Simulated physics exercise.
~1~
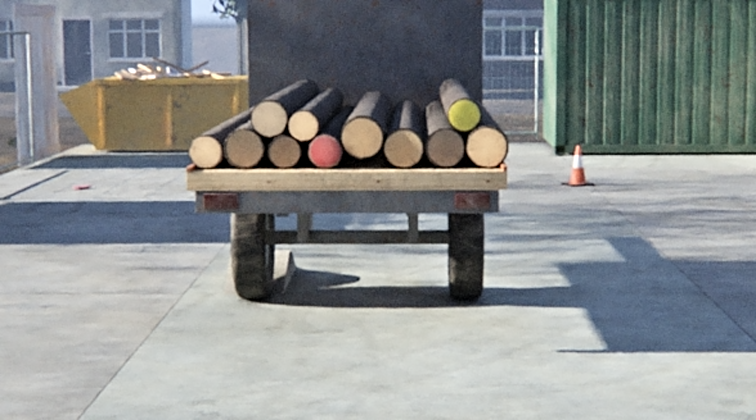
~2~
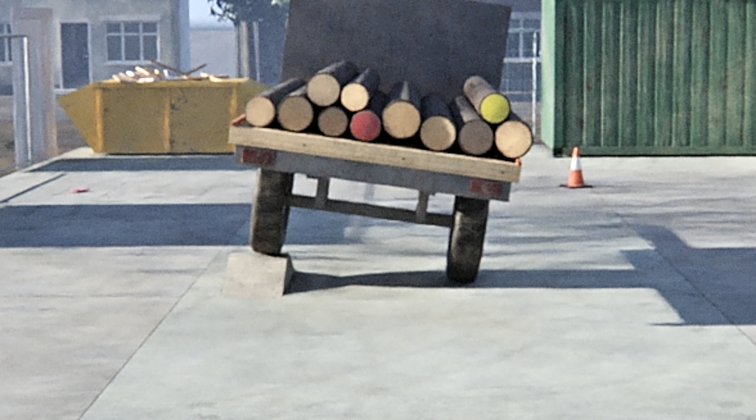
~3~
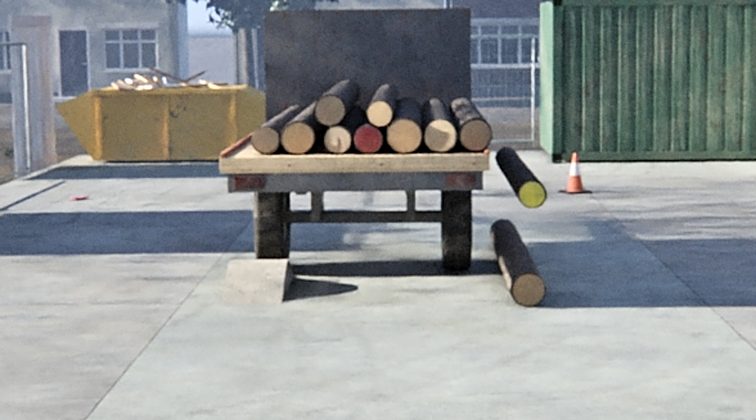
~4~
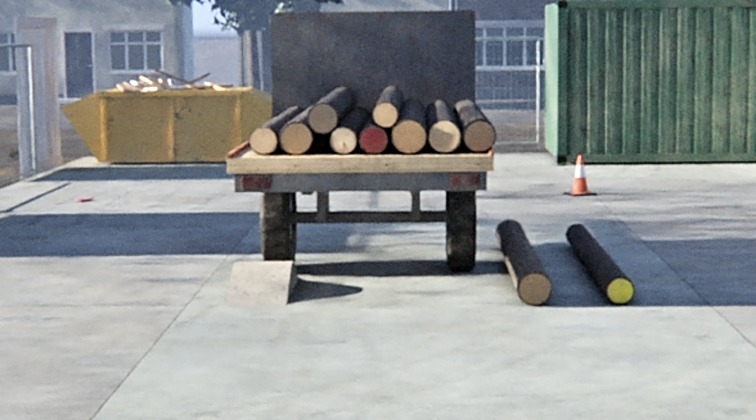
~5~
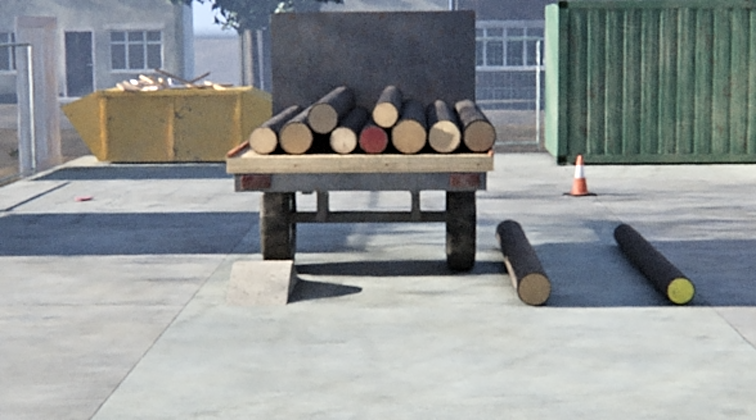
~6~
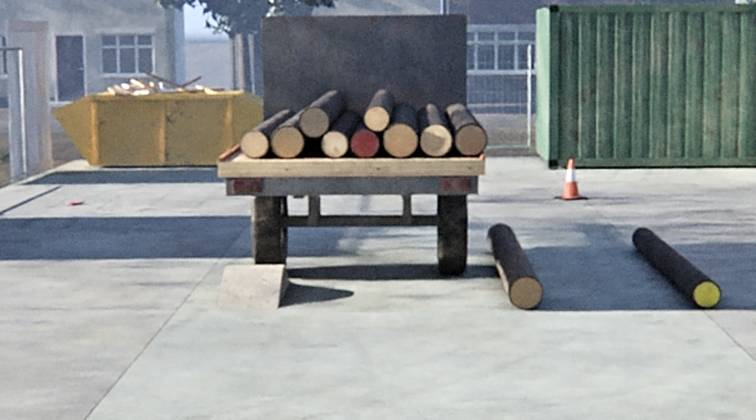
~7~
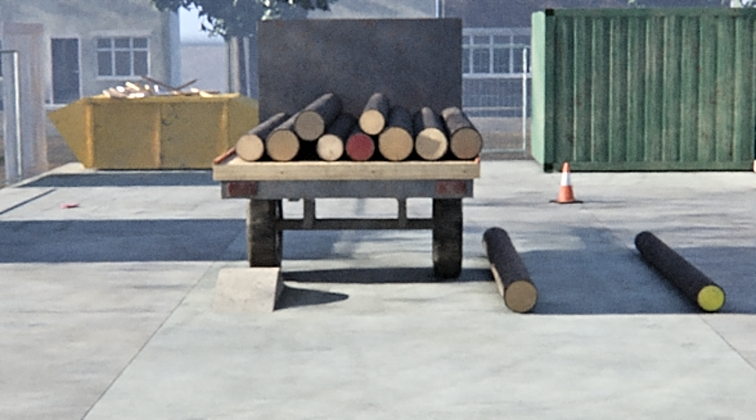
A flat trailer stacked with dark timber poles, seen from behind in a paved yard, stands between a yellow skip on the left and a green container on the right, with a small traffic cone nearby. One pole end is red and another, on top at the right, is yellow. The trailer's left wheel rides up over a concrete hump, tilting the deck to the right, then drops level. The yellow-ended pole and a plain one go over the right edge. The plain one rests beside the trailer while the yellow rolls farther right and settles, leaving the red on the deck.
